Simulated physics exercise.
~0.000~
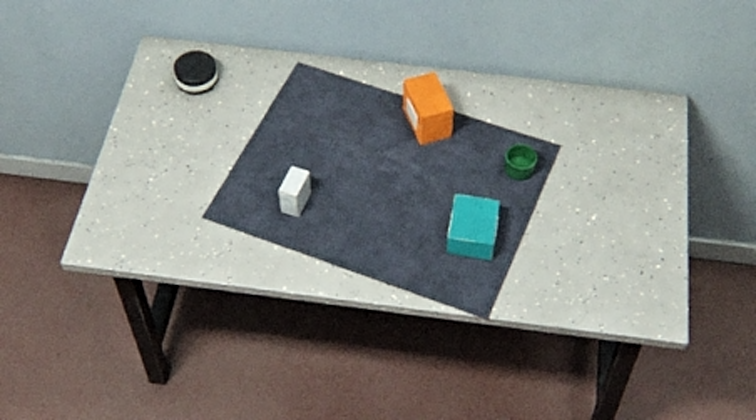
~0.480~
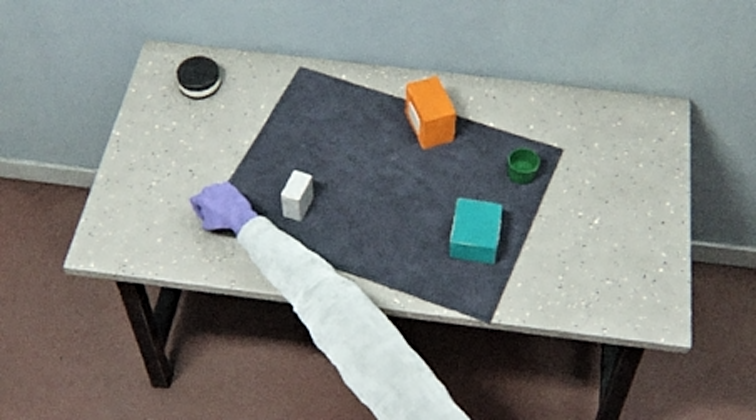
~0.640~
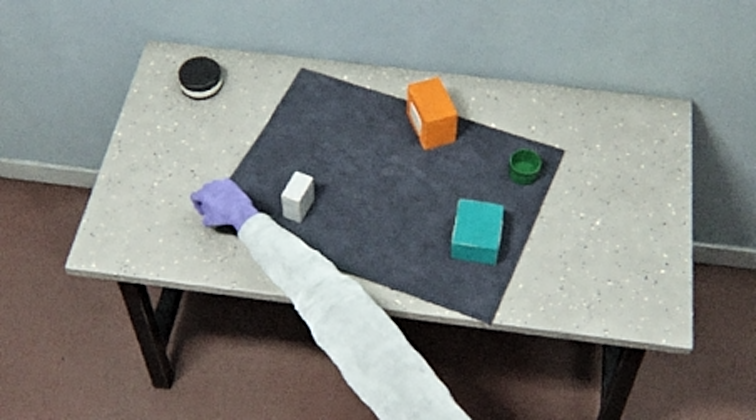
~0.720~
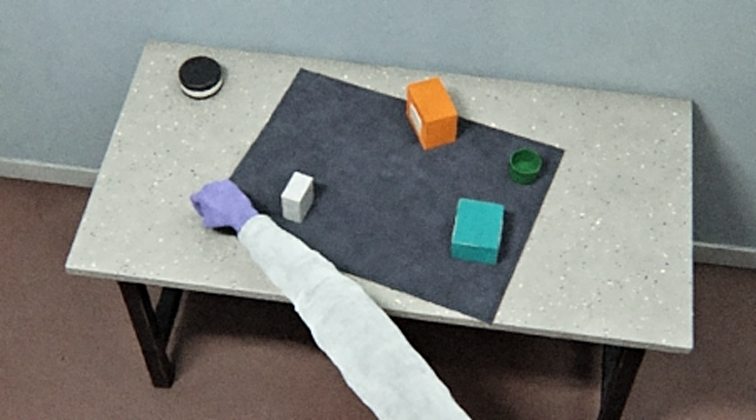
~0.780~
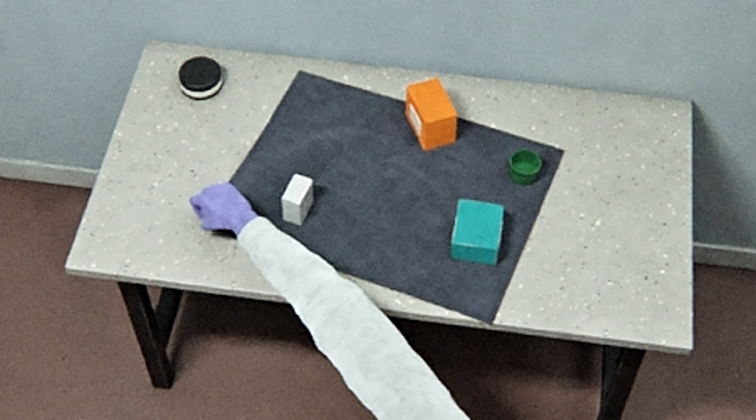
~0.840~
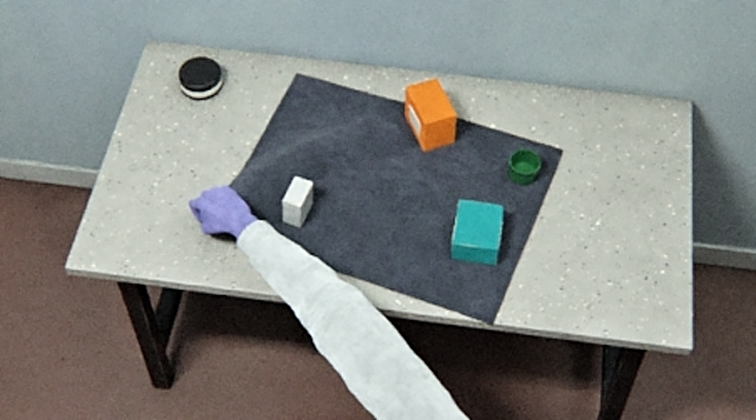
A purple-gloved hand reaches in from the bottom and grips the left side of a dark cloth on a speckled table. The hand then stays almost still while the cloth's far left corner creeps slightly nearer, and the orange box, teal carton, green mug, white block and black tin barely move.
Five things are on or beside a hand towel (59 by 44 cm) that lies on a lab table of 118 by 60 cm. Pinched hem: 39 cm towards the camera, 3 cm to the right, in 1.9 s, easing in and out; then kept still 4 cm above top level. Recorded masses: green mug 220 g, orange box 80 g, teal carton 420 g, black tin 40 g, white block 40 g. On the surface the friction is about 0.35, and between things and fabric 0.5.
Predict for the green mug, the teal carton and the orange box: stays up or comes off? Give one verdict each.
Prediction: Green mug: Stays up, teal carton: Stays up, orange box: Stays up.
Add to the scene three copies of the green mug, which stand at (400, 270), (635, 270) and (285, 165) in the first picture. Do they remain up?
Taking them one by one: Is lost, then is left on top, then is lost.
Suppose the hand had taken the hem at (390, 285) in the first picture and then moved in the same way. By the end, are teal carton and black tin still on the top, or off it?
That way the teal carton would end up off its support and the black tin on its support.
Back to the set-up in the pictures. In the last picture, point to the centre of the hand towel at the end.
Its centre lands at about (311, 276).
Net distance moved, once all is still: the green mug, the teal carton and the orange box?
The green mug comes to 25 cm, the teal carton to 15 cm, and the orange box to 30 cm.
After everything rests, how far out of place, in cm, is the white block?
For the white block, I get 30 cm from where it started.
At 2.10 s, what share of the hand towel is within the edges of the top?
I'd say close to 70 per cent of it.
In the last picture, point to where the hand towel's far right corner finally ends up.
It settles at roughly (432, 157).
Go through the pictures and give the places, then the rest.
In the first picture, green mug (521, 156); teal carton (474, 219); orange box (429, 94); hand towel corners (202, 217) (298, 62) (560, 146) (487, 319).
In the second picture, hand towel corners (300, 67) (563, 150); grip (204, 217).
In the third picture, hand towel corners (301, 68) (565, 151); grip (204, 213).
In the fourth picture, hand towel corners (301, 68) (565, 150); grip (204, 214).
In the fifth picture, hand towel corners (299, 71) (564, 151); grip (204, 217).
In the sixth picture, green mug (525, 161); teal carton (478, 224); orange box (431, 100); hand towel corners (297, 73) (563, 150) (492, 326); grip (203, 220).
After 1.3 s, 100 % of the hand towel is still over the top; orange box 6 cm off its start, green mug 4 cm off its start, teal carton 1 cm off its start.
After 1.7 s, 85 % of the hand towel is still over the top; orange box 17 cm off its start, green mug 11 cm off its start, teal carton 5 cm off its start.
After 2.1 s, 70 % of the hand towel is still over the top; orange box 27 cm off its start at (319, 160), green mug 19 cm off its start at (431, 176), teal carton 11 cm off its start at (434, 253).
After 2.5 s, 60 % of the hand towel is still over the top; orange box 32 cm off its start, green mug 23 cm off its start, teal carton 14 cm off its start.
After 4.1 s, 60 % of the hand towel is still over the top; orange box 32 cm off its start at (301, 175), green mug 23 cm off its start at (415, 185), teal carton 14 cm off its start at (423, 262), white block 32 cm off its start at (248, 331).
